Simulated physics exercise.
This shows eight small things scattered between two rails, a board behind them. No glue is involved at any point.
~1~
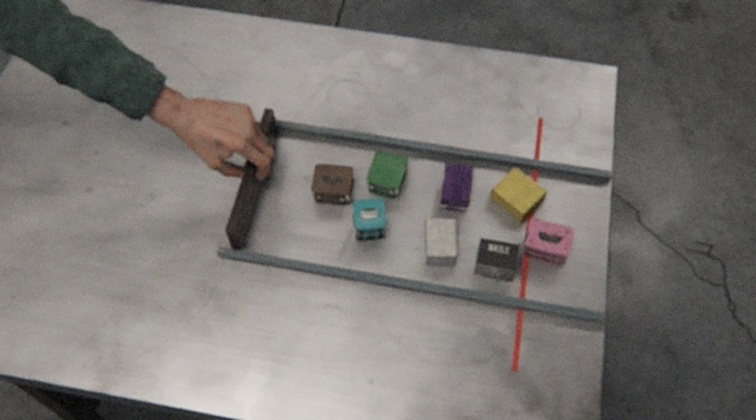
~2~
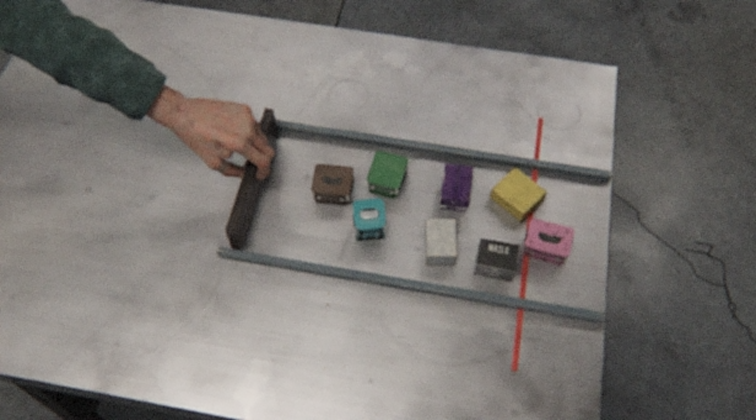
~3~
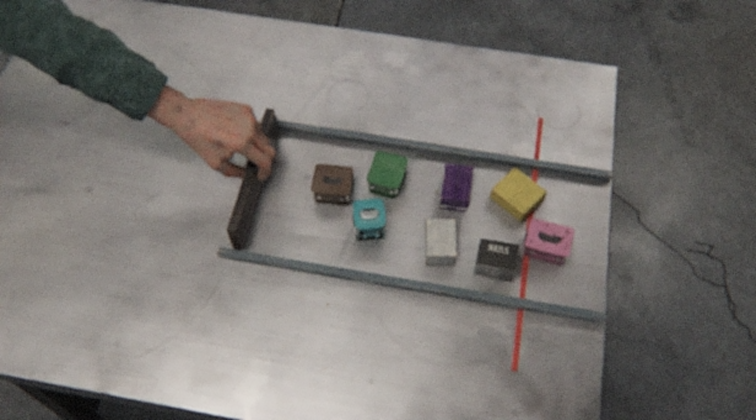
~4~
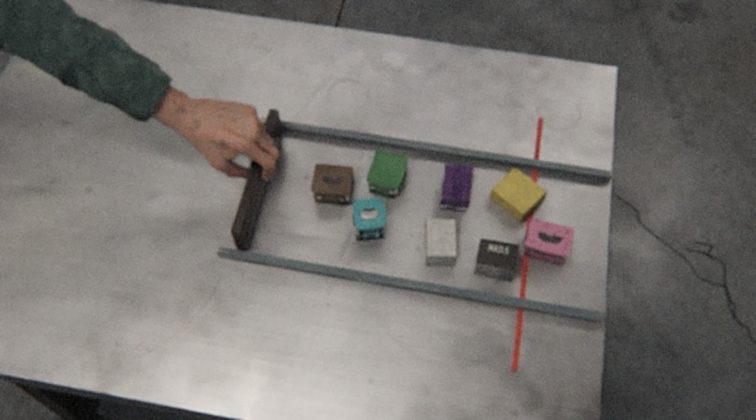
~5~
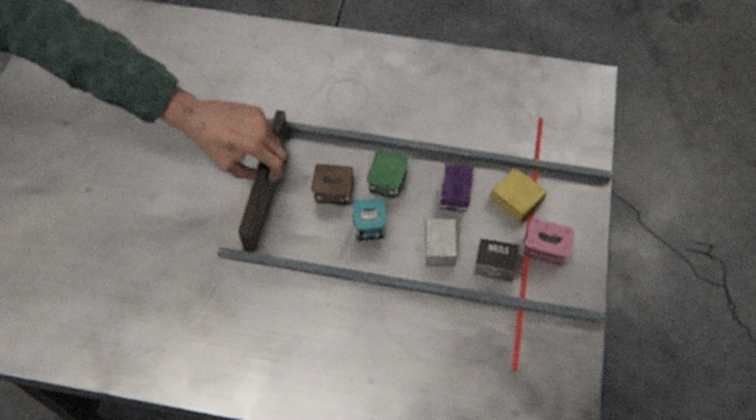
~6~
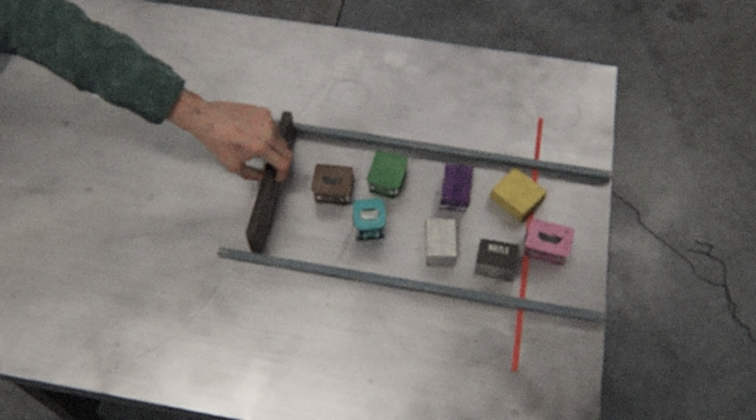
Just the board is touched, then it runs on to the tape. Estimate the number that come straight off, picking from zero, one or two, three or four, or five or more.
Under three but some drop.
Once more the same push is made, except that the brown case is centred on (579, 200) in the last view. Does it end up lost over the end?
Here it goes off.
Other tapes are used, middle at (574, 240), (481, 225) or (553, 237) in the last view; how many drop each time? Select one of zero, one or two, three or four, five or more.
Tape one gives at least five, tape two gives zero, and tape three gives either three or four.
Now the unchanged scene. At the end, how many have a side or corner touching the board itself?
It's touching 3 at the end.
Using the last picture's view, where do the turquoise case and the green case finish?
The turquoise case ends up near (543, 252), and the green case near (553, 183).
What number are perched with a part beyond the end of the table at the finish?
I count 2 overhanging.
A little later, none off yet; pink case at rest near (548, 243); yellow block at rest near (518, 194); black box at rest near (496, 260).
When it is over, the number that fall off is one or two; down, yellow block.
